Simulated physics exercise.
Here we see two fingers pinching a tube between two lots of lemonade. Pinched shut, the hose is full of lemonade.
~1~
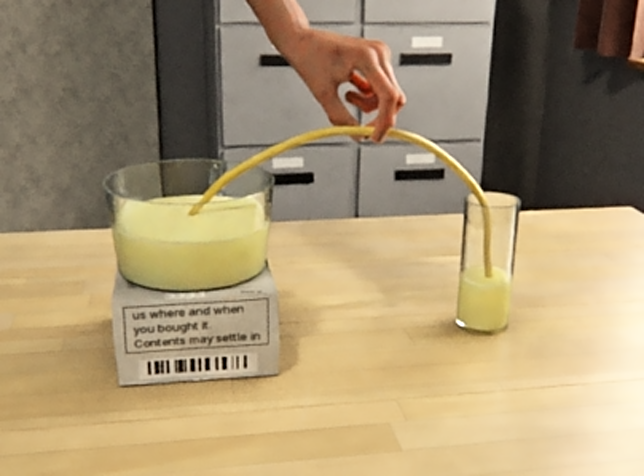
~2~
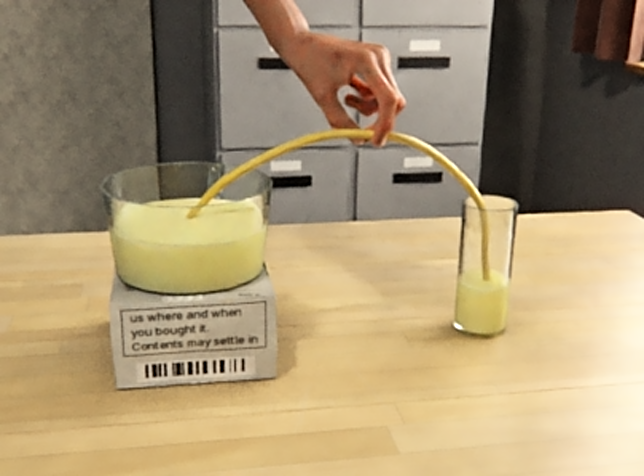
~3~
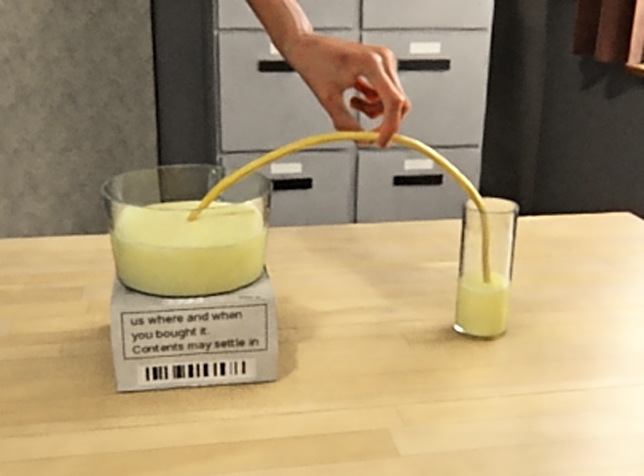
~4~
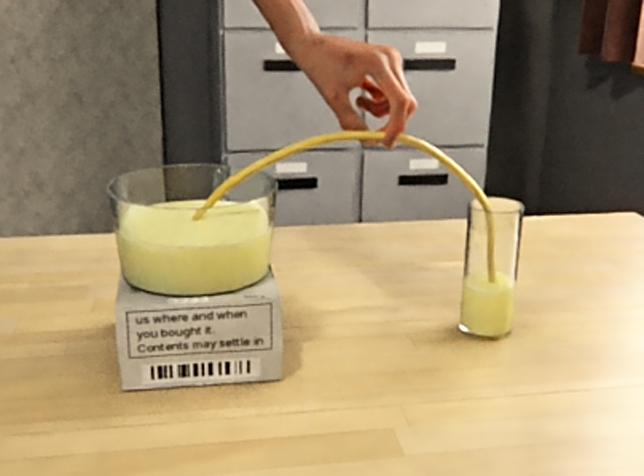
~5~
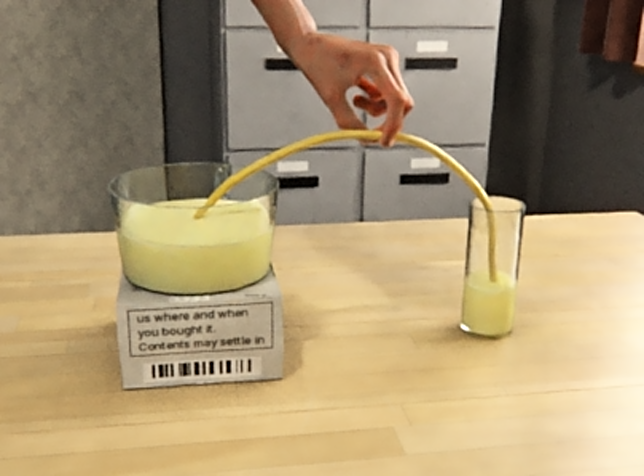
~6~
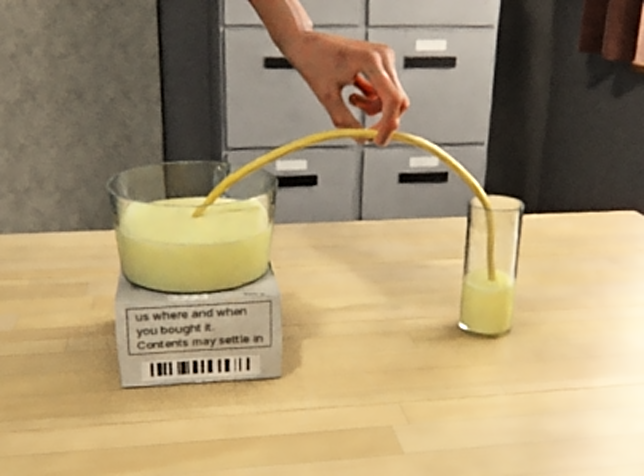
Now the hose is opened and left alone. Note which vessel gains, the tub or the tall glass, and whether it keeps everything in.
Flow - right side, taker - keeps it in.
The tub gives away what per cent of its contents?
Somewhere near 20 per cent by the end.
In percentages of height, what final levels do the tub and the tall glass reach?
Final levels, respectively: 45 per cent and 90 per cent.
A moment on, the tub is about half full; the tall glass is about half full.
Further on, the tub is about half full; the tall glass is about three quarters full.
When it is over, the tub is about half full; the tall glass is nearly full; the two surfaces are level.
